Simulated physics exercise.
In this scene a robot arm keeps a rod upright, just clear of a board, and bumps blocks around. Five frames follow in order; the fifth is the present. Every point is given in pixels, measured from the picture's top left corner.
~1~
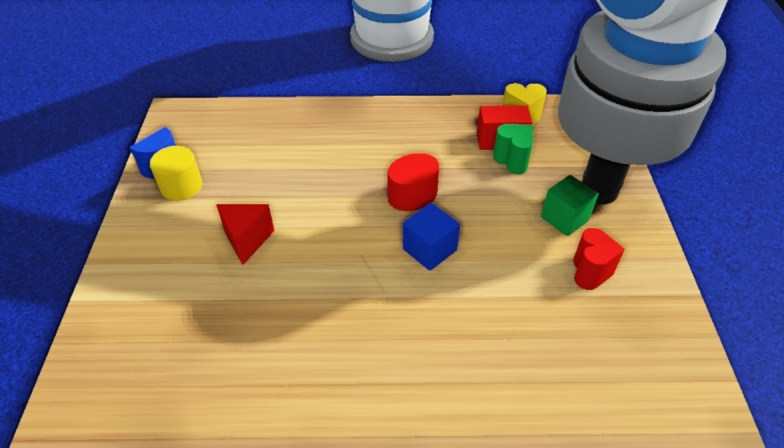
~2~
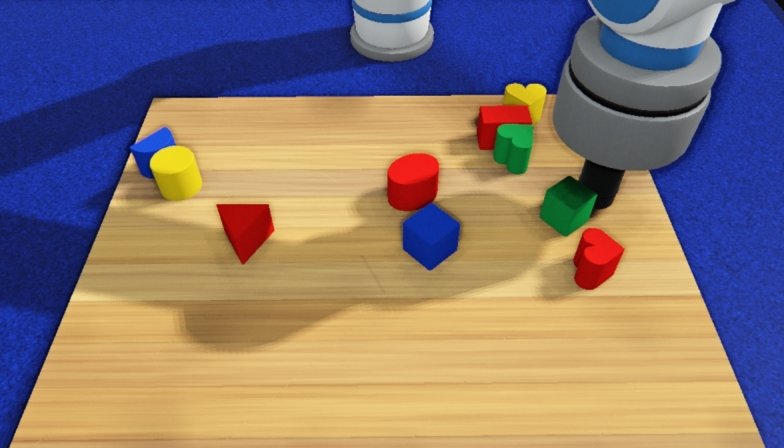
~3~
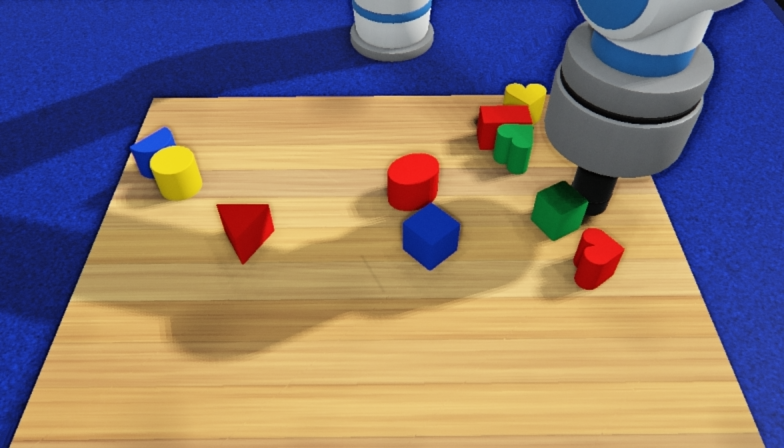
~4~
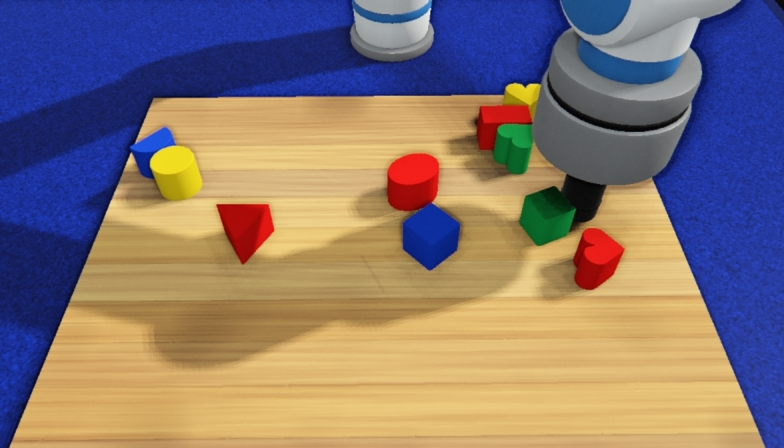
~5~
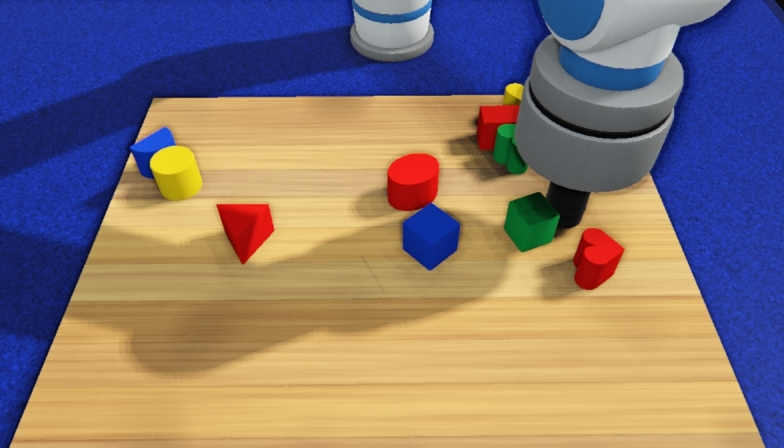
Robot arm with a black rod nudging a green cube a short way left and slightly nearer across a wooden board.
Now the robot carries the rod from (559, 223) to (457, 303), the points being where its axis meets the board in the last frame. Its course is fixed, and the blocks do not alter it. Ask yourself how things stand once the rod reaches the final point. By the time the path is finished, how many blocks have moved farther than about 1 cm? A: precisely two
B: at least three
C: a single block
Correct choice: A.
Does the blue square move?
Answer: Yes.
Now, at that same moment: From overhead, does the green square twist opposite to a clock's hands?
In short: No.
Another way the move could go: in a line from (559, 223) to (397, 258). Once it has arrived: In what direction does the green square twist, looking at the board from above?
It turns round anticlockwise.
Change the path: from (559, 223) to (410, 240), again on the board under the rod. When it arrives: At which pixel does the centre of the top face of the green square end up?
The centre of its top will be at (459, 240).
On the path given first. One third of the way, rod (529, 241); green square (493, 228), turned 30° clockwise.
Two thirds of the way, rod (495, 268); blue square (419, 221); green square (458, 235), turned 65° clockwise.
At the end, rod (458, 296); blue square (416, 219); green square (453, 236), turned 70° clockwise; red heart-shaped block unmoved.
